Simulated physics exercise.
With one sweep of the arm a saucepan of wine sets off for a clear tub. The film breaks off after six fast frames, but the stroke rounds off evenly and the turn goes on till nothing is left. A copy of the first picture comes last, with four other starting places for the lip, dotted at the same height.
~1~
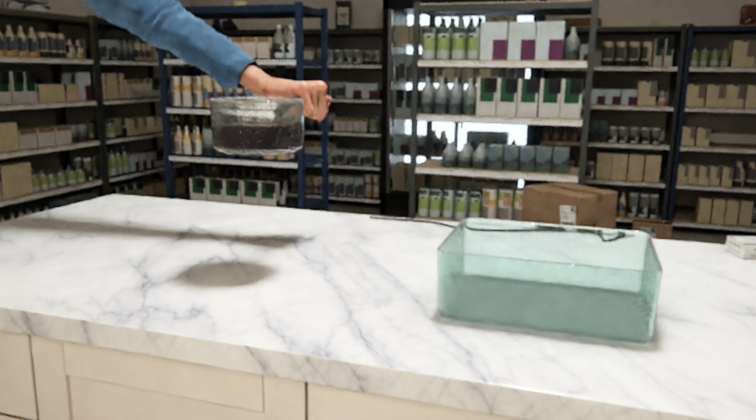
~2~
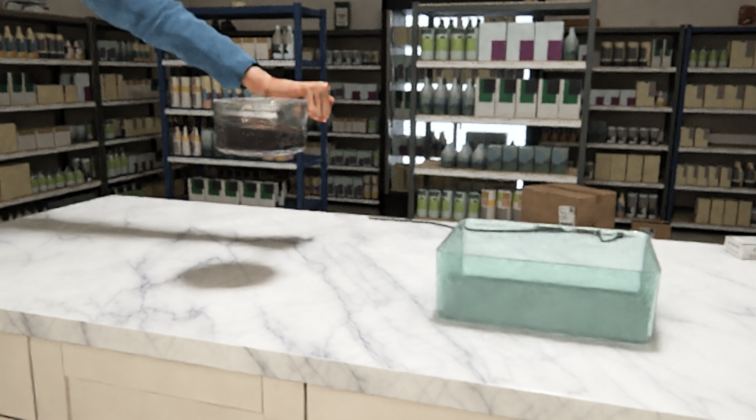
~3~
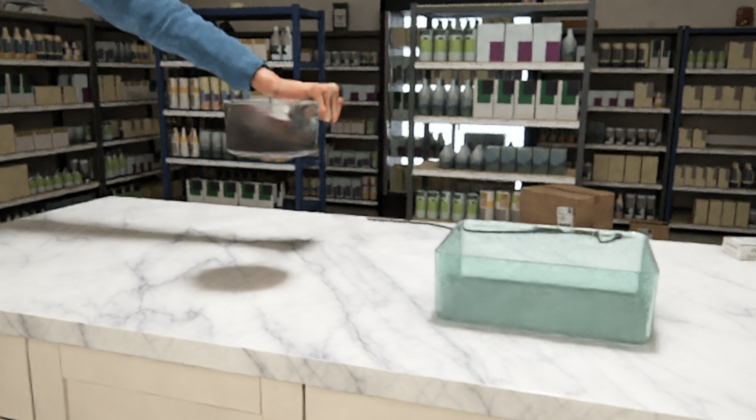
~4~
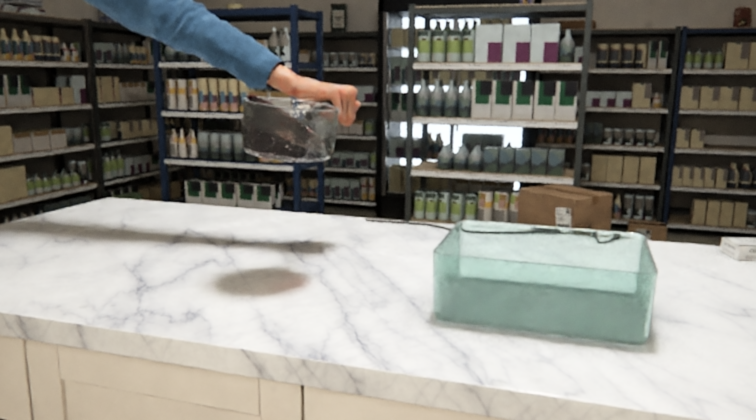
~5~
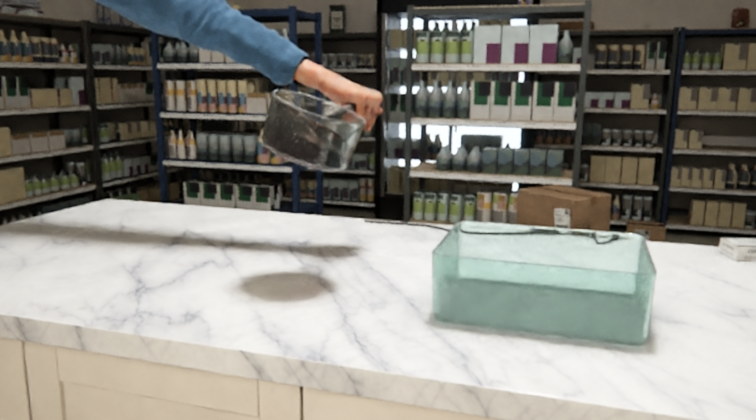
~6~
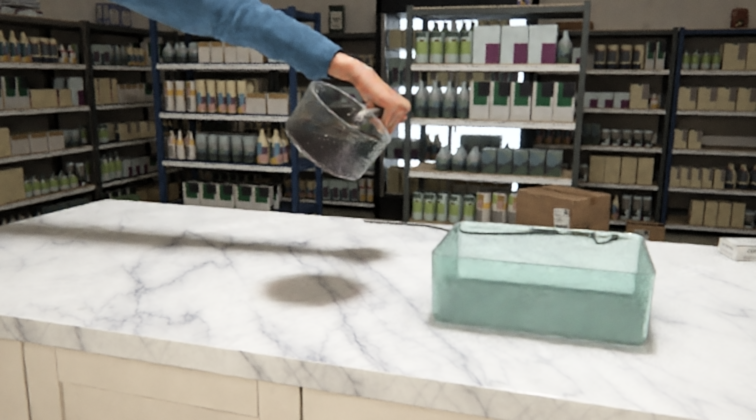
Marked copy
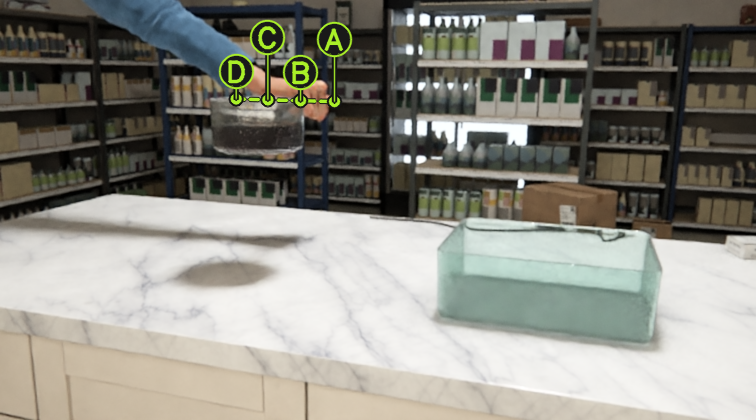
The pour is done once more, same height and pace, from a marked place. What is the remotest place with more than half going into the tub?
I would pick place C.
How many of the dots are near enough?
Three.
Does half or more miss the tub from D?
Yes.
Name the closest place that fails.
Place D.
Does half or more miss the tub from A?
No, that is safe.
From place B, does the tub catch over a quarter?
Yes.
In lime, A at (334, 101); B at (300, 100); C at (267, 99); D at (236, 99).
With A, about 85 % lands in the tub, 8 % falls short and 7 % goes beside or beyond.
With B, about 73 % lands in the tub, 9 % falls short and 18 % goes beside or beyond.
With C, about 65 % lands in the tub, 25 % falls short and 10 % goes beside or beyond.
With D, about 33 % lands in the tub, 60 % falls short and 6 % goes beside or beyond.
